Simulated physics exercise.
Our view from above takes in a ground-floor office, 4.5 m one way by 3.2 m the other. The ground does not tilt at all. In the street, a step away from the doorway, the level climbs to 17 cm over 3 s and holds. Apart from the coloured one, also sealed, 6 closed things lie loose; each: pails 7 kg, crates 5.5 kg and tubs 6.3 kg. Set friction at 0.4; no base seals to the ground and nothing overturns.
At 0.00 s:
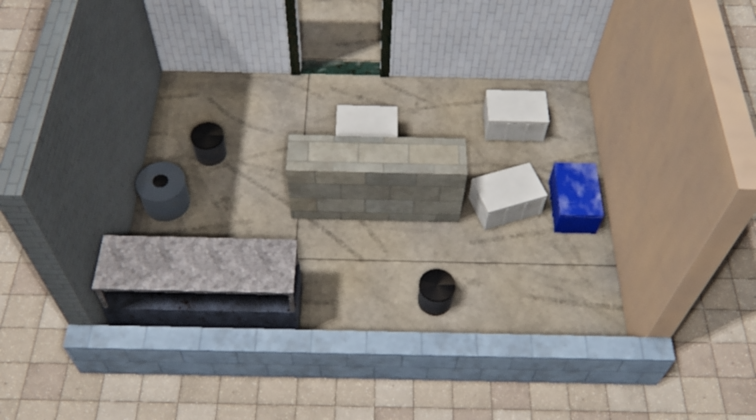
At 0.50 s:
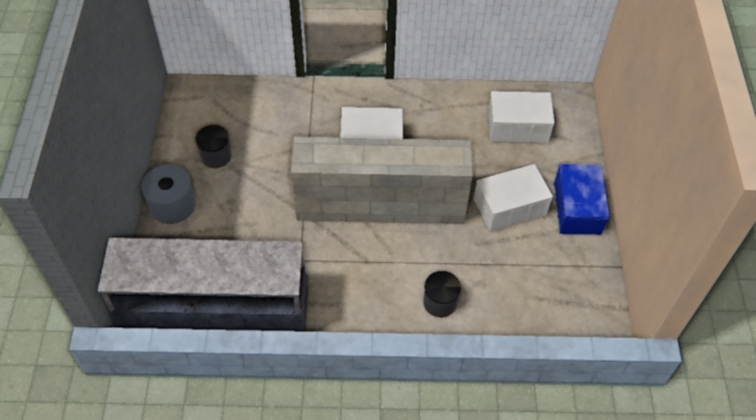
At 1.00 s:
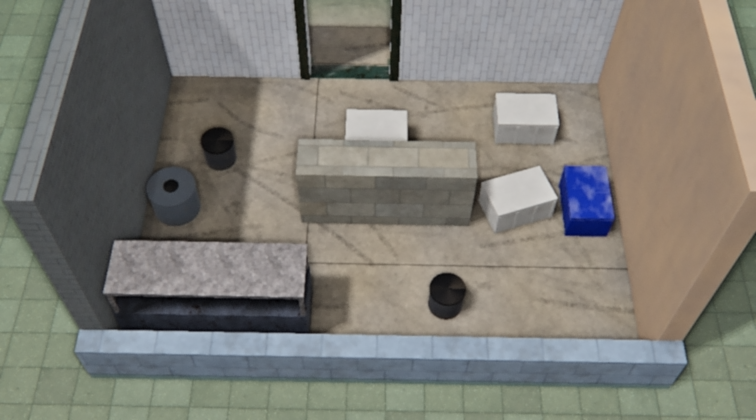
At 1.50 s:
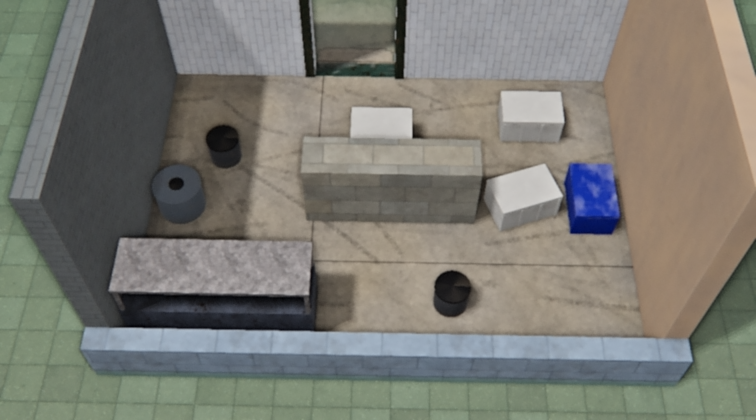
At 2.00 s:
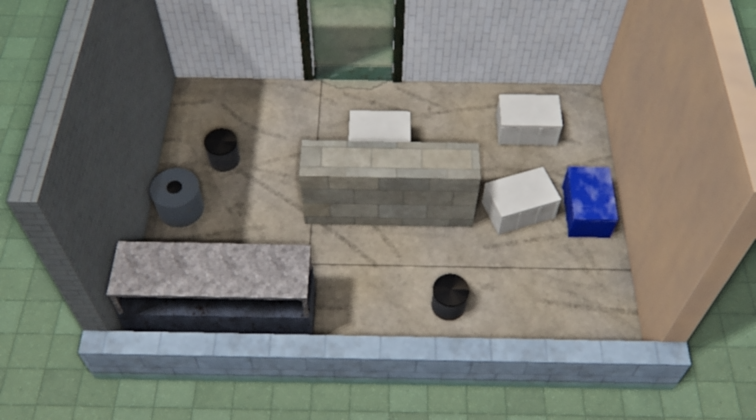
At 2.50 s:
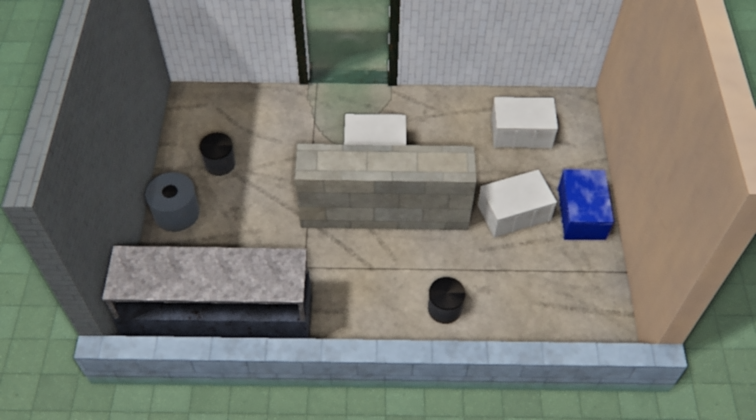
A blue crate stands by the tan right-hand wall of a ground-floor office seen from above, its floor level and its doorway at the back. Three white crates sit around a low block partition, with a grey tub and a black one at left, another black one in front, and a grey-topped bench. Outside, tan paving turns green, the view drifts slightly, and greenish water spreads thinly in through the doorway while everything inside stays put.
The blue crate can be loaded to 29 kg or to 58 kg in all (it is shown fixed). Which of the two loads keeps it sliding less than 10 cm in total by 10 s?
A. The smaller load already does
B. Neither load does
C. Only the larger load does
The smaller load already does.
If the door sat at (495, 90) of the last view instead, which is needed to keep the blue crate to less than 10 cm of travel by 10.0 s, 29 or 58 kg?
The light one suffices.
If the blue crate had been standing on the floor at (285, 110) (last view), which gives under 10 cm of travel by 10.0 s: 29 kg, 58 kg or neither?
Outcome - success with both.
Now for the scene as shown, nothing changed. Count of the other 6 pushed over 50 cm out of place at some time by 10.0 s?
By my tally, 4.
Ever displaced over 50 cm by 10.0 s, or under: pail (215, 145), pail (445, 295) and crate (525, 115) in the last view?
Taking them in order: Within the mark, within the mark and beyond the mark.
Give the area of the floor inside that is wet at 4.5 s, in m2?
Some 5.5 m2 of it.
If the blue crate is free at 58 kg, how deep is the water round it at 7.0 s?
Roughly 4 cm.
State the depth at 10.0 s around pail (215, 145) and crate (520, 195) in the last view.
First roughly 5 cm, second roughly 3 cm.
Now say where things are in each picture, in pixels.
The first picture shows the blue crate at (579, 189) rests on the ground; 0.0 m2 under water; 0 of 7 have shifted.
The second picture shows the blue crate at (584, 190), on the bottom; 0.0 m2 under water; 0 of 7 have shifted.
The third picture shows the blue crate at (589, 192), on the bottom; water covers 0.0 m2; 0 of 7 have shifted.
The fourth picture shows the blue crate at (594, 189), on the bottom; water covers 0.0 m2; 0 of 7 have shifted.
The fifth picture shows the blue crate at (592, 193) rests on the ground; water covers 0.0 m2; 0 of 7 have shifted.
The sixth picture shows the blue crate at (588, 195) rests on the ground; water covers 0.5 m2; 0 of 7 have shifted.
After 3.5 s the blue crate would be 0 cm from its start with 29 kg and 0 cm from its start with 58 kg; 0 cm of water round it then.
After 4.5 s the blue crate would be 0 cm from its start with 29 kg and 0 cm from its start with 58 kg; 0 cm of water round it then.
After 7.0 s the blue crate would be 0 cm from its start with 29 kg and 0 cm from its start with 58 kg; 4 cm of water round it then.
After 10.0 s the blue crate would be 0 cm from its start with 29 kg and 0 cm from its start with 58 kg; 5 cm of water round it then.
